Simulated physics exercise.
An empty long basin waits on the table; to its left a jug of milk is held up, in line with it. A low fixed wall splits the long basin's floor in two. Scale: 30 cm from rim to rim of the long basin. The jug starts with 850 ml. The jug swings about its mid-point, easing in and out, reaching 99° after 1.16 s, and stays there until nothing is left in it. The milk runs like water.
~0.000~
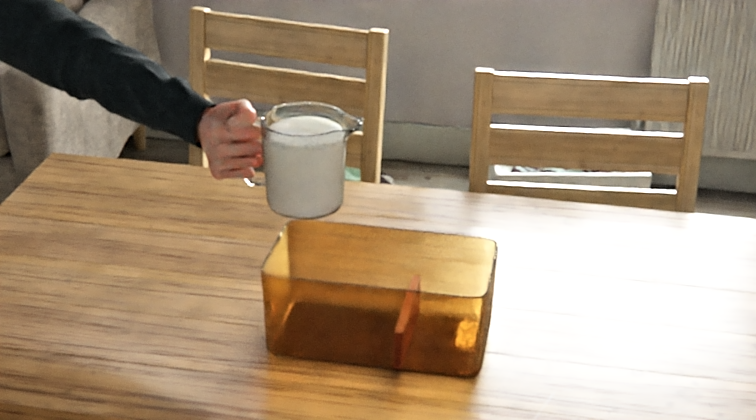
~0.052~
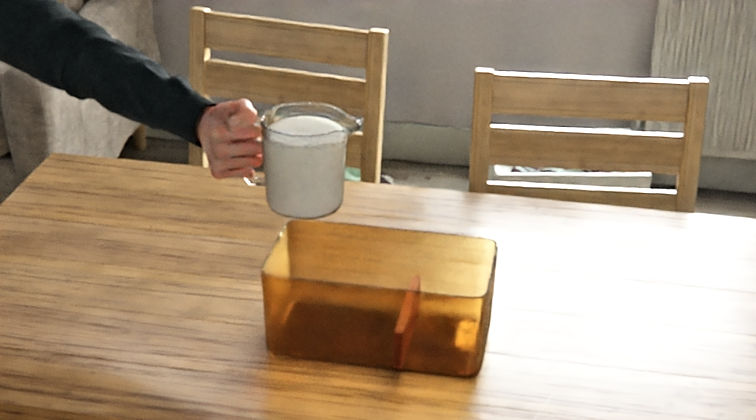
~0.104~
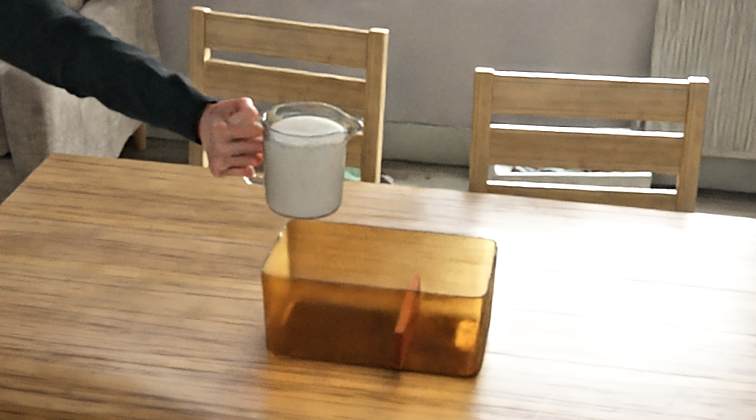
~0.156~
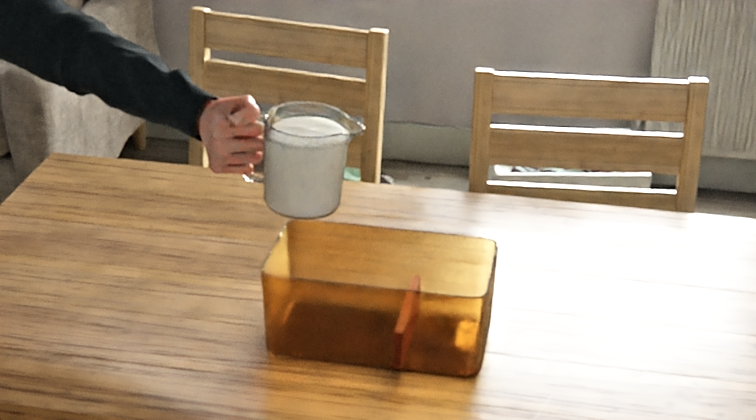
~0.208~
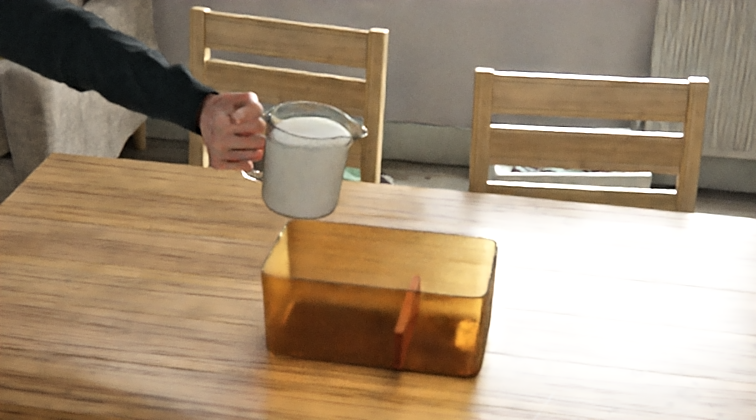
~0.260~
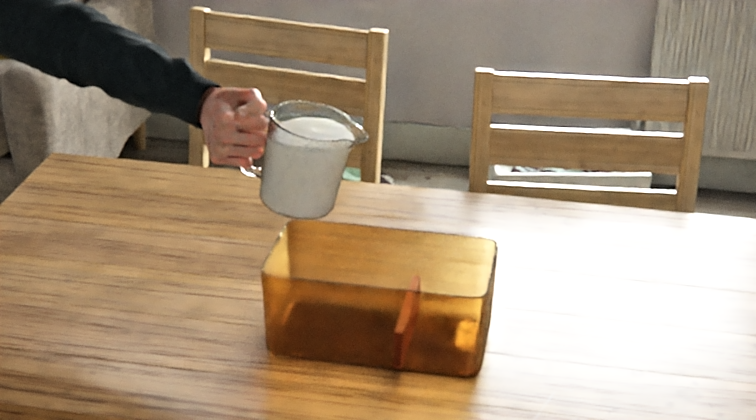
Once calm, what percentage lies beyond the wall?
Roughly 52 per cent is past the wall.
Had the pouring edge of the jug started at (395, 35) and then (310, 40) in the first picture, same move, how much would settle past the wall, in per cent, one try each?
In turn about 70 and 5 per cent.
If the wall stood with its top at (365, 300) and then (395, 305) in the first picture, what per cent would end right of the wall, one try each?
In turn about 95 and 80 per cent.
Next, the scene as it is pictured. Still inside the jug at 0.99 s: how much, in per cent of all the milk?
Near 32 in a hundred.
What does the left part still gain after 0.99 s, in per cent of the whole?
About 36 per cent.
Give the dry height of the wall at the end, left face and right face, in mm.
Left about 44 mm, right about 30 mm.
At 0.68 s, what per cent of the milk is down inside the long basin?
Near 5 in a hundred.
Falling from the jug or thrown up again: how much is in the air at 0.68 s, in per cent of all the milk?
Some 14 per cent.
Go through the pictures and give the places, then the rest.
In the first picture, it leans 0°; its right rim is at (361, 125); the milk meets the walls at (267, 127) and (346, 135); the long basin's rim runs from (274, 246) to (493, 269); the wall's top is at (408, 304).
In the second picture, it leans 0°; its right rim is at (361, 126); the milk meets the walls at (267, 127) and (347, 135).
In the third picture, it leans 2°; its right rim is at (363, 127); the milk meets the walls at (268, 127) and (348, 135).
In the fourth picture, it leans 4°; its right rim is at (364, 130); the milk meets the walls at (269, 127) and (349, 136).
In the fifth picture, it leans 8°; its right rim is at (366, 133); the milk meets the walls at (271, 128) and (352, 136).
In the sixth picture, it leans 12°; its right rim is at (369, 138); the milk meets the walls at (272, 129) and (356, 137).
After 0.68 s the tilt is 63° and 81 per cent is still to pour, 0 is left of the wall and 5 right of it.
After 0.99 s the tilt is 94° and 31 per cent is still to pour, 12 is left of the wall and 40 right of it.
After 1.31 s the tilt is 99° and 5 per cent is still to pour, 40 is left of the wall and 52 right of it.
After 1.66 s the tilt is 99° and 0 per cent is still to pour, 47 is left of the wall and 52 right of it.
In the end 48 per cent lies left of the wall, 52 right of it and 1 outside.
